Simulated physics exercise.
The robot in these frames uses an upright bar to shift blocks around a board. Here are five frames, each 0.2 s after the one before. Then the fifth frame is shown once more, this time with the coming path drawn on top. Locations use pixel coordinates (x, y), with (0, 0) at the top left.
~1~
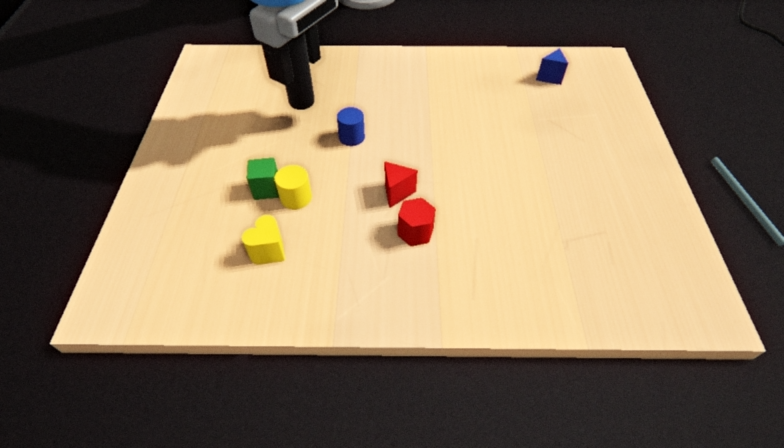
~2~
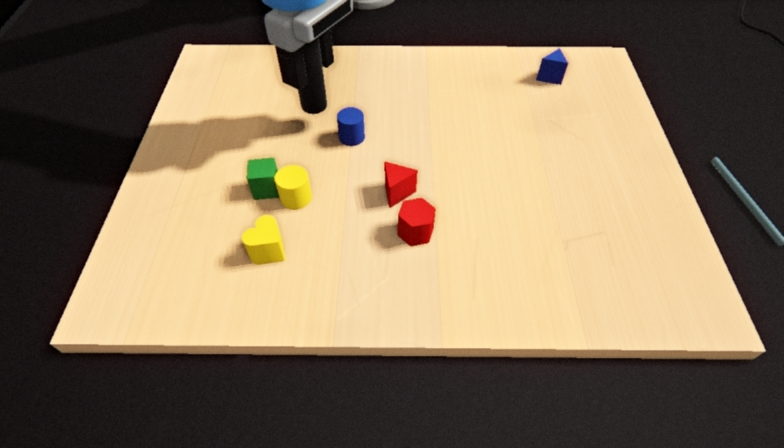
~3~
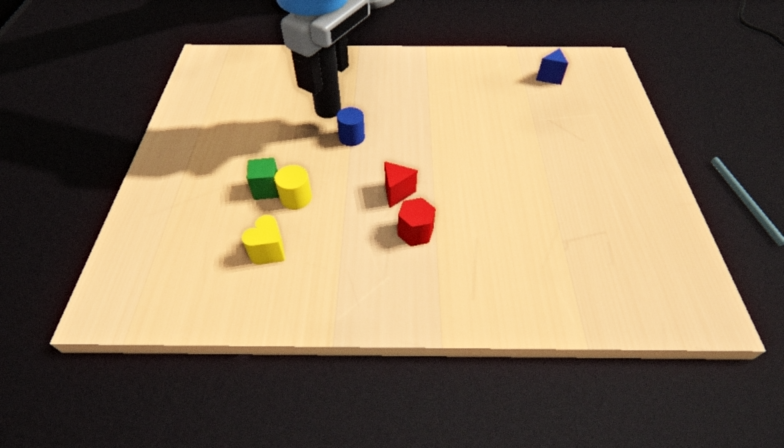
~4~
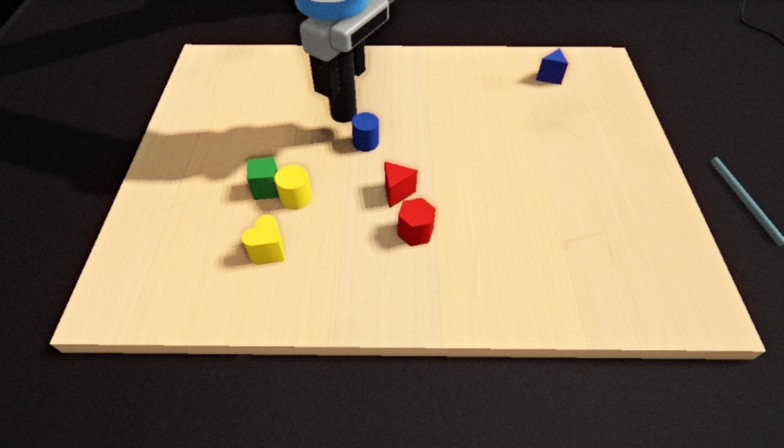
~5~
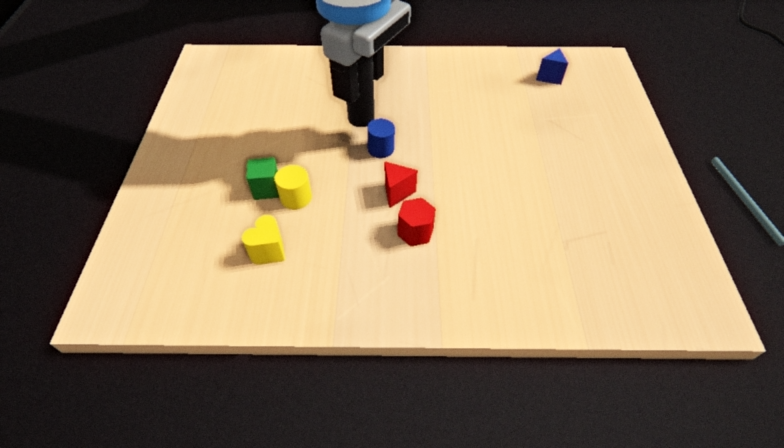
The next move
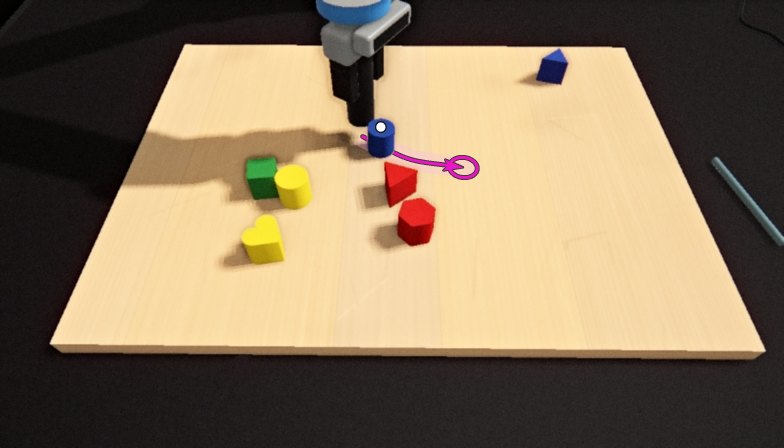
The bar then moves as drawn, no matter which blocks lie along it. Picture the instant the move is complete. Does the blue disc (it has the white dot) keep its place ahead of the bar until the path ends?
Going by the path, no.
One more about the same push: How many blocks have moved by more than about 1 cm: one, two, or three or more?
Total: One.
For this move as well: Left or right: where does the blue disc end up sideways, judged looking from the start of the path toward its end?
It moves over to the right.
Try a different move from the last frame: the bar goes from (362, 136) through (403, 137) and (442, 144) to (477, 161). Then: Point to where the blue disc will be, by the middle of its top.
The middle of its upper face will lie at (407, 134).
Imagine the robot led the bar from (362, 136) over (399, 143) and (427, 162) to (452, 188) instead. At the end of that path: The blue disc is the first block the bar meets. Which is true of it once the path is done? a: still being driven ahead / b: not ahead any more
Correct choice: B.
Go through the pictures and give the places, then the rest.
In the first picture, bar tip (302, 103); block tops, blue disc (350, 115); red three-sided block (397, 172).
In the second picture, bar (314, 107); blocks unchanged.
In the third picture, bar (328, 111); blocks unchanged.
In the fourth picture, bar (344, 115); blue disc (365, 121).
In the fifth picture, bar (361, 120); blue disc (381, 127); red three-sided block (397, 172).
Path on the board, from (362, 136) by way of (408, 158) to (463, 167); the dot is on the blue disc.
What follows on the original path. One third of the way, bar (392, 135); blue disc (410, 145).
Two thirds of the way, bar (427, 146); blue disc (435, 161).
At the end, bar (466, 151); blue disc (444, 164); red three-sided block in place.
